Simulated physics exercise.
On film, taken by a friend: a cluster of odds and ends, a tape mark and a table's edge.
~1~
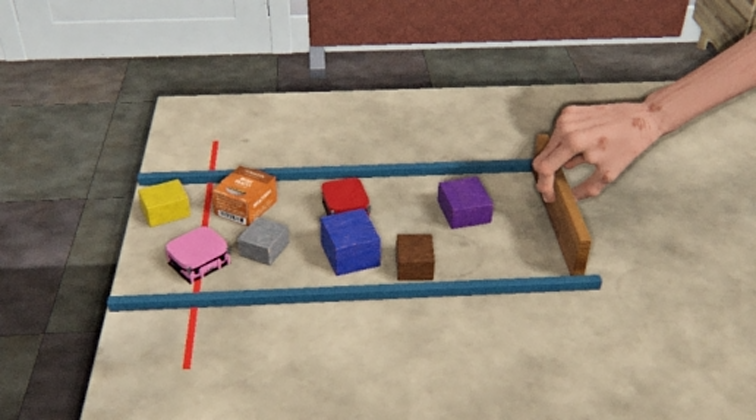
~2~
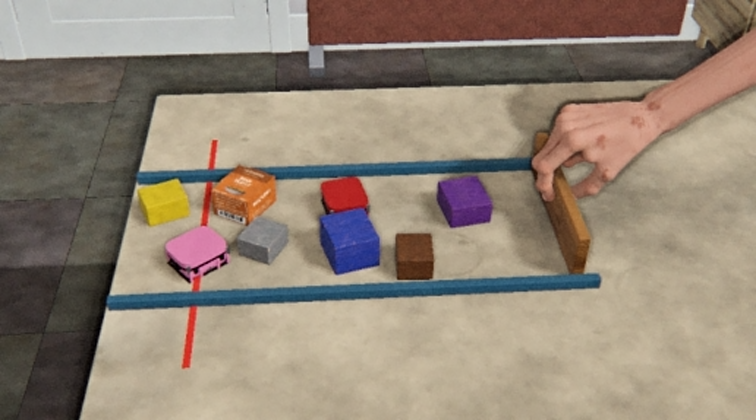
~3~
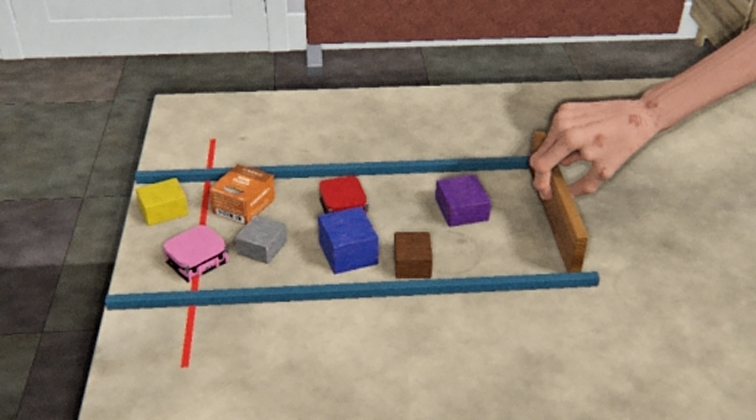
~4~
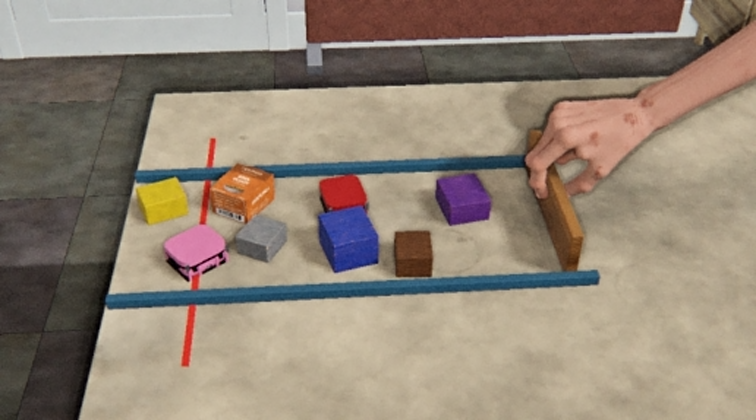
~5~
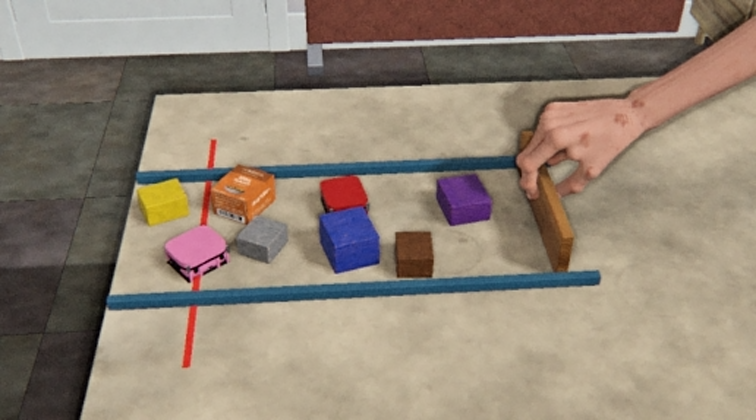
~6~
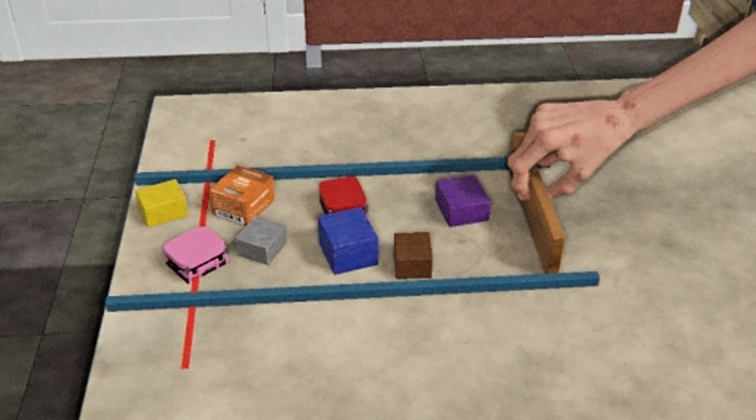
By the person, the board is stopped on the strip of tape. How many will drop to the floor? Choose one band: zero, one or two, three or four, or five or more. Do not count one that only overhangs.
Three or four.
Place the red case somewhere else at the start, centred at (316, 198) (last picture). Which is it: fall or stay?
Red case: Safe.
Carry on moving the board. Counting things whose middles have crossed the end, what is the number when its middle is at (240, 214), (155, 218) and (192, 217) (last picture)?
1, 6, 4.
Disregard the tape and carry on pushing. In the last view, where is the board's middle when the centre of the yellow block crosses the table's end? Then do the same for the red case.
(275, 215) and then (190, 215), give or take.
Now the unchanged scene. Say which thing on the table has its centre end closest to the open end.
It would be the pink case, I'd say.
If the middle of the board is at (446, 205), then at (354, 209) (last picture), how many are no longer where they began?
Up to then 1, and up to the other point 6.
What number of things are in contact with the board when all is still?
2 are in contact with it.
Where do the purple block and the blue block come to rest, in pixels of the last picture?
Final spots - purple block (181, 208), blue block (148, 238).
Soon after, none off yet; yellow block at rest near (162, 203); pink case at rest near (196, 254); orange box at rest near (242, 195).
After that, none off yet; yellow block at rest near (162, 203); pink case at rest near (195, 255); orange box displaced a little near (224, 197).
And then, none off yet; yellow block tilting well over near (100, 237); pink case displaced about its own width near (160, 271); orange box displaced well along near (145, 197).
In the end, the number that fall off is three or four; gone, grey block, orange box and yellow block.
